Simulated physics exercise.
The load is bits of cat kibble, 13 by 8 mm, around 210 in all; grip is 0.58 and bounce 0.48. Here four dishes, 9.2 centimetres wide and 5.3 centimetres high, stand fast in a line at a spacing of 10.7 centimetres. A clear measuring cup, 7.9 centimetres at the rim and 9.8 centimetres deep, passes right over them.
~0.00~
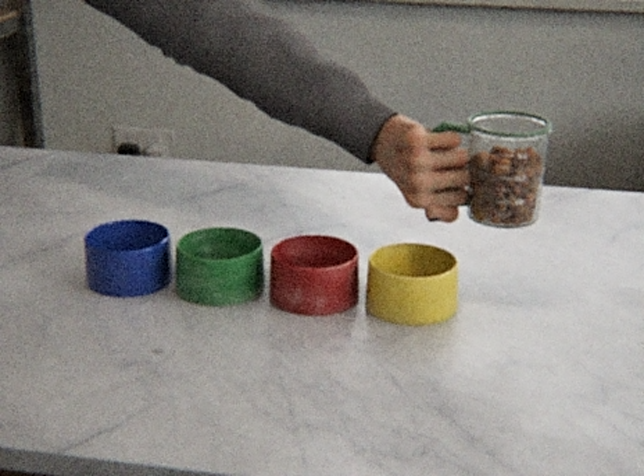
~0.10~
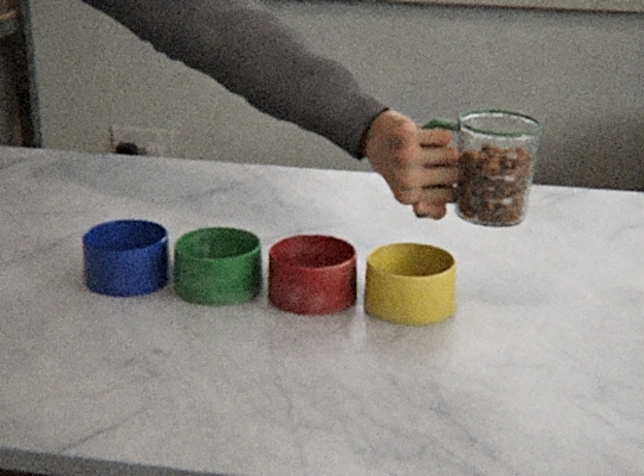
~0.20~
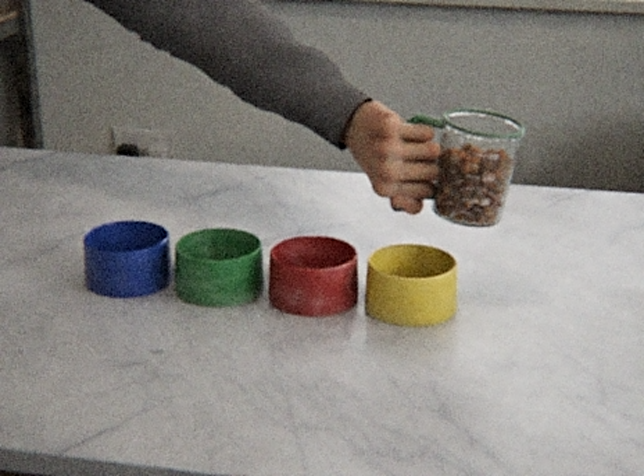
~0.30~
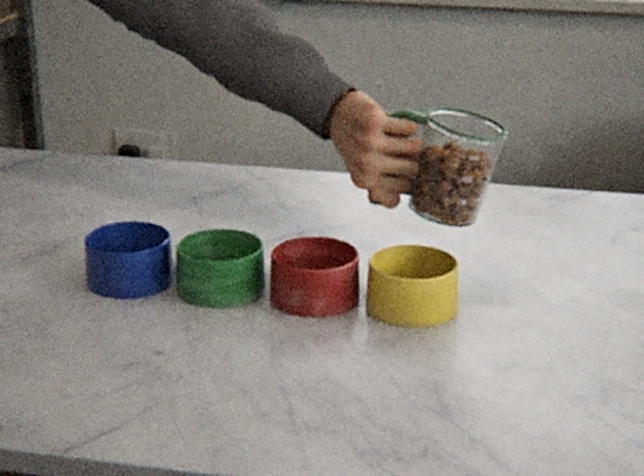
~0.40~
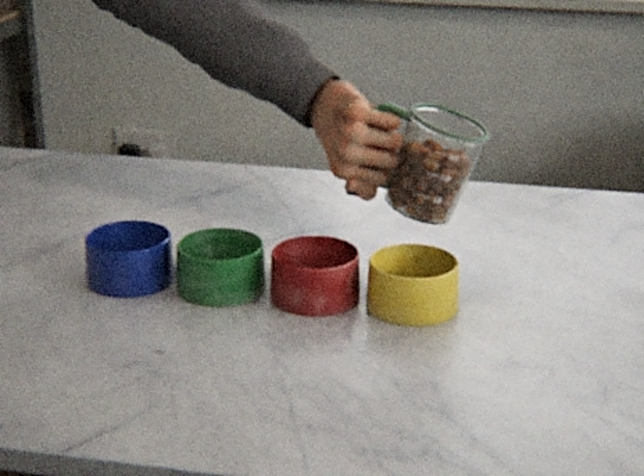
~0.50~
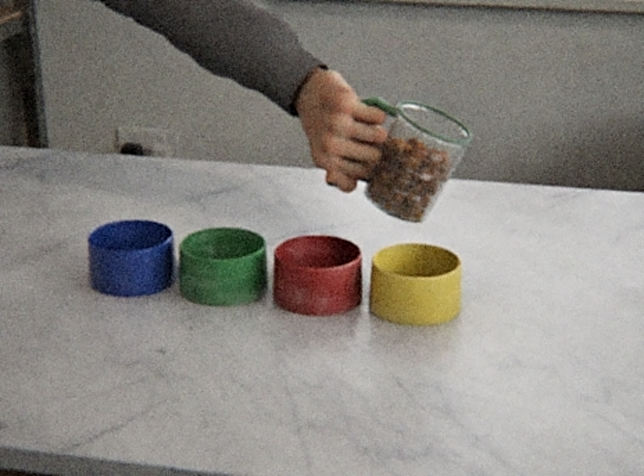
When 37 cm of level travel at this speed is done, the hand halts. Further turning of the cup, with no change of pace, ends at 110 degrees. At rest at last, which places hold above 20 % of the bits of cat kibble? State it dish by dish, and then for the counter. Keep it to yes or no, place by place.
Place by place: Red no, blue no, green yes, yellow no, counter no.
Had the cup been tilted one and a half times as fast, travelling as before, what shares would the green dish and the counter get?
Result: Green dish 80, counter 0.
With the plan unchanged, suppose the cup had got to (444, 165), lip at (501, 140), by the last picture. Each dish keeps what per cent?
The red dish keeps 10, the blue dish 0, the green dish 80 and the yellow dish 0.
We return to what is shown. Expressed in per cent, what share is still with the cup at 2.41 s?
Estimate: Some 60 %.
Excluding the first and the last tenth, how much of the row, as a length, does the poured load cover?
Roughly 5 centimetres.
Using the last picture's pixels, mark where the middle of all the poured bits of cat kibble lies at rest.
At about (221, 265).
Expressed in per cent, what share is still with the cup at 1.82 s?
About 100 per cent.
After 1.29 s, tilt 63 degrees; cup holds 100 %.
After 1.82 s, tilt 90 degrees; cup holds 100 %.
After 2.41 s, tilt 110 degrees; cup holds 60 %, green 35 %.
In the end, at 4.3 s, red 0 %, blue 0 %, green 95 %, yellow 0 %, counter 0 %, cup 5 %.
